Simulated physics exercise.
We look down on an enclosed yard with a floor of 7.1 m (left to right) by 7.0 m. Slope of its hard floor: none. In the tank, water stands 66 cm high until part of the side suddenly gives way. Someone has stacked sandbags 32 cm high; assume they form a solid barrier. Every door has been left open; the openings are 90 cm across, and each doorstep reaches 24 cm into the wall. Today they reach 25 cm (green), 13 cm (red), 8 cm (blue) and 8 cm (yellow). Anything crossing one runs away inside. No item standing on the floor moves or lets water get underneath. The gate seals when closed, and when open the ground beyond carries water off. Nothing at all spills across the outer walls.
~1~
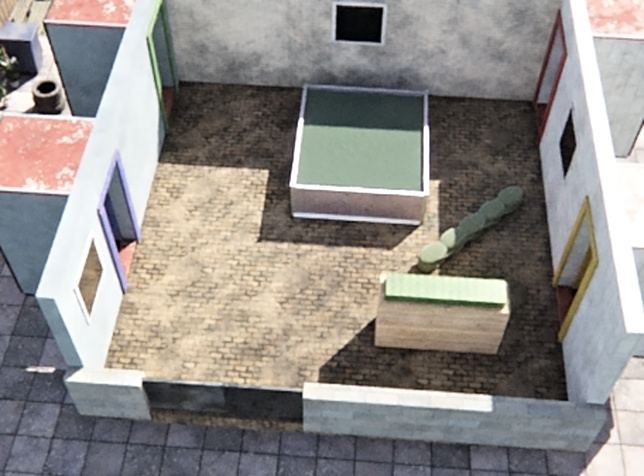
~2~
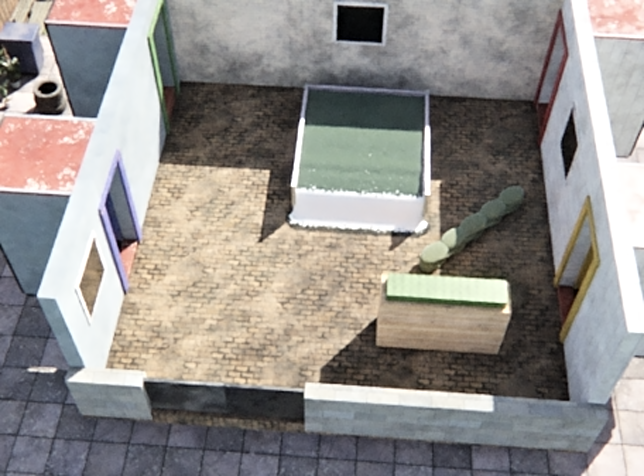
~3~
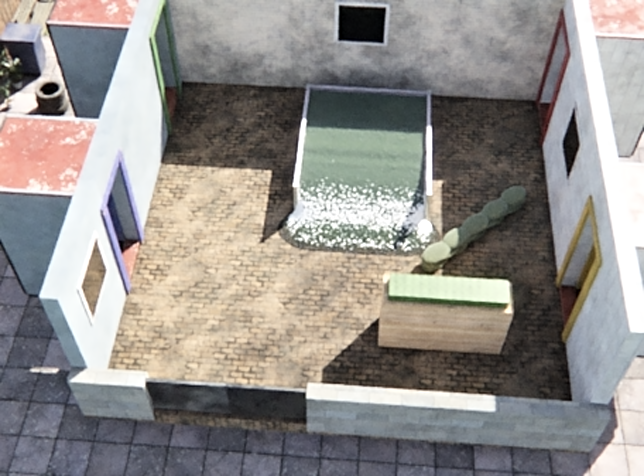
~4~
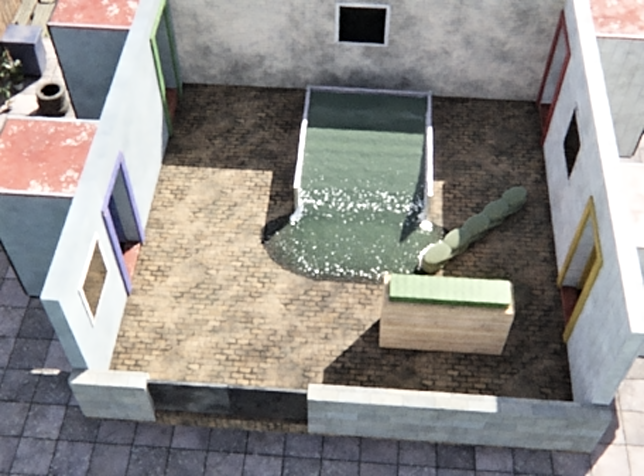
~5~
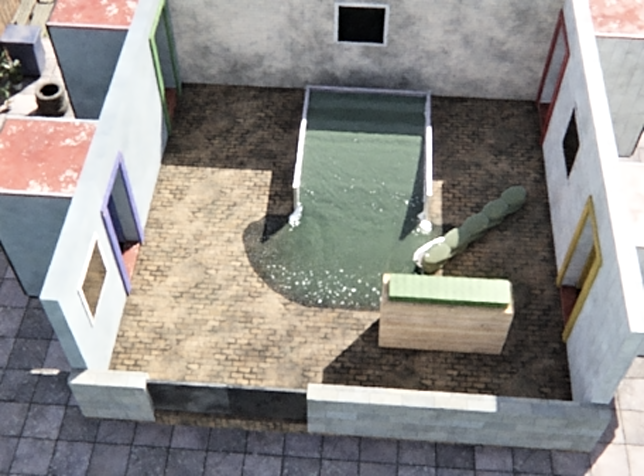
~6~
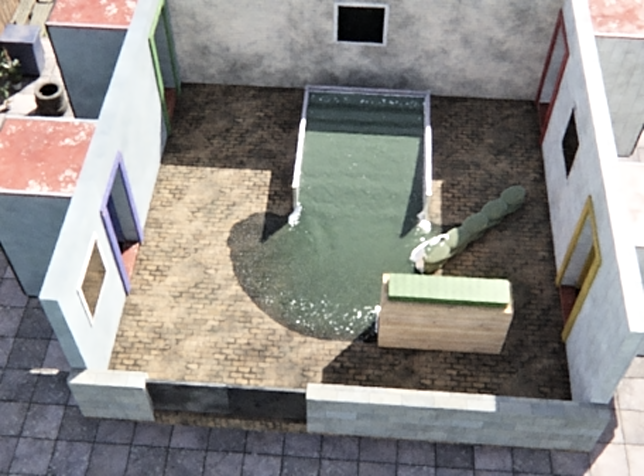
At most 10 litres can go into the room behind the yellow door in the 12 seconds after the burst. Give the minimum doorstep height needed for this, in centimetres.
Roughly 18 centimetres.
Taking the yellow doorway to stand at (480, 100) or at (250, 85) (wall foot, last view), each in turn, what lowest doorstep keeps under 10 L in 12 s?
Minimums: Roughly 9.0 cm and 13.0 cm.
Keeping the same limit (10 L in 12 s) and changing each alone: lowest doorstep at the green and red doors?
Close to 10.5 cm (green) and close to 8.5 cm (red).
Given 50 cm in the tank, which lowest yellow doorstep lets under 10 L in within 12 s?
About 13.0 centimetres.
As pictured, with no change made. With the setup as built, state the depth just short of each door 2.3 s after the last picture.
Centimetres: Green = 0, red = 0, blue = 2, yellow = 4.
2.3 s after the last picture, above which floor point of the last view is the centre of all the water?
Centre of mass: About (334, 277) px.
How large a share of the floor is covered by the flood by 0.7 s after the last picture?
I'd estimate about 30 percent.
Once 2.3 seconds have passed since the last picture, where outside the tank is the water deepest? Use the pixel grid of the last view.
At about pixel (113, 396).
Then, 0.7 s after the last picture water covers 30 % of the floor, deepest (44 cm) near (380, 312); it has not reached the yellow door.
Then, 2.3 s after the last picture water covers 60 % of the floor, deepest (48 cm) near (113, 396); 4 cm at the yellow door, 53 litres in over its 8 cm doorstep.
Then, 11.3 s after the last picture water covers 95 % of the floor, deepest (12 cm) near (197, 94); 8 cm at the yellow door, 160 litres in over its 8 cm doorstep.
At the yellow door as built, the water peaked near 16 cm, 3.5 s after the last picture.
With a doorstep of 16 cm, 21 litres would have come in within the 12 s; with 21.5 cm, 1 litre. So under 10 litres takes about 18 cm.
